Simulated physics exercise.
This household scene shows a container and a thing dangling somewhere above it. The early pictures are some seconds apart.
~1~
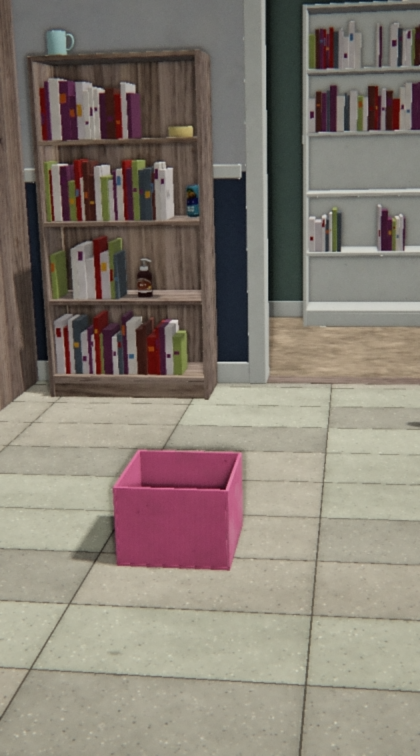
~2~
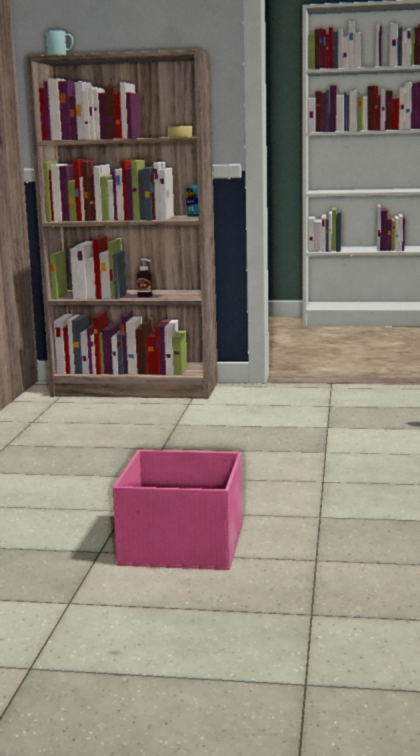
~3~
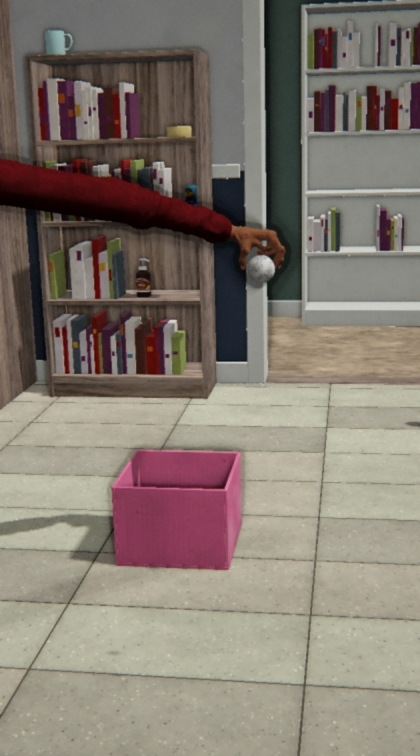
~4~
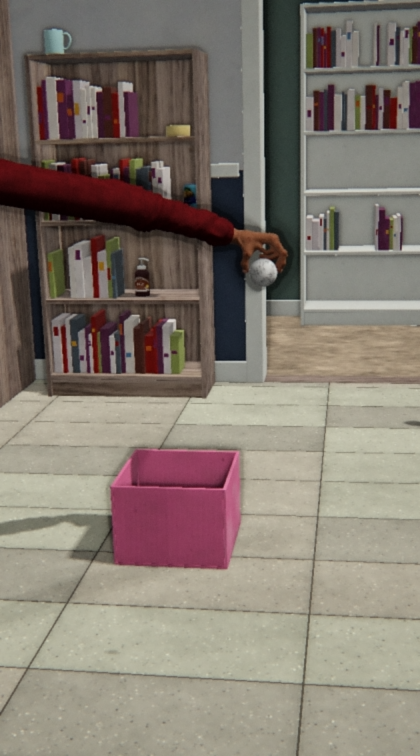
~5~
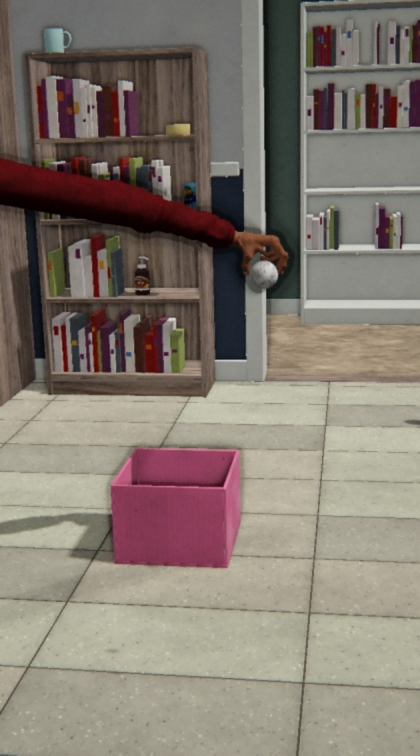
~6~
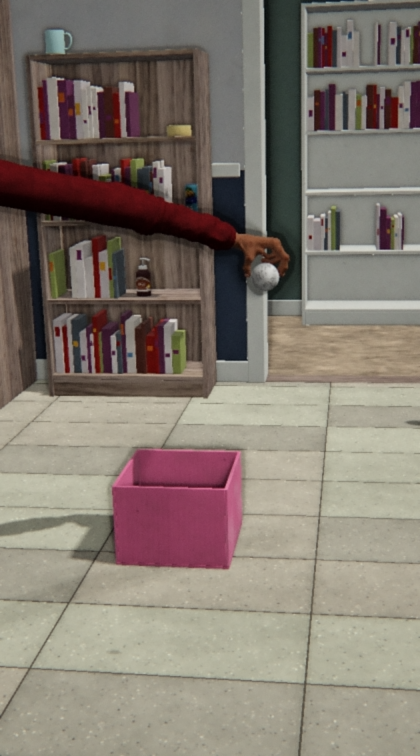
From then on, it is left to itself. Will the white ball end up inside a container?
No.
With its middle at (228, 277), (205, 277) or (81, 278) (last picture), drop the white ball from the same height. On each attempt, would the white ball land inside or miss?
The first time it drops outside, the second time it gets in, the third time it drops outside.
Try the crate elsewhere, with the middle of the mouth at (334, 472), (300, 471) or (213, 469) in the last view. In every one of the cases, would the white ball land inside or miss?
Trial 1: It finishes off target. Trial 2: It finishes in the opening. Trial 3: It finishes off target.
Then, 0.22 s later than the last frame, white ball dropping near (266, 337).
Then, 0.38 s later than the last frame, white ball dropping near (268, 483).
Then, 0.54 s later than the last frame, white ball fallen near (268, 509).
When it is over, the white ball ends up outside, near (268, 534).
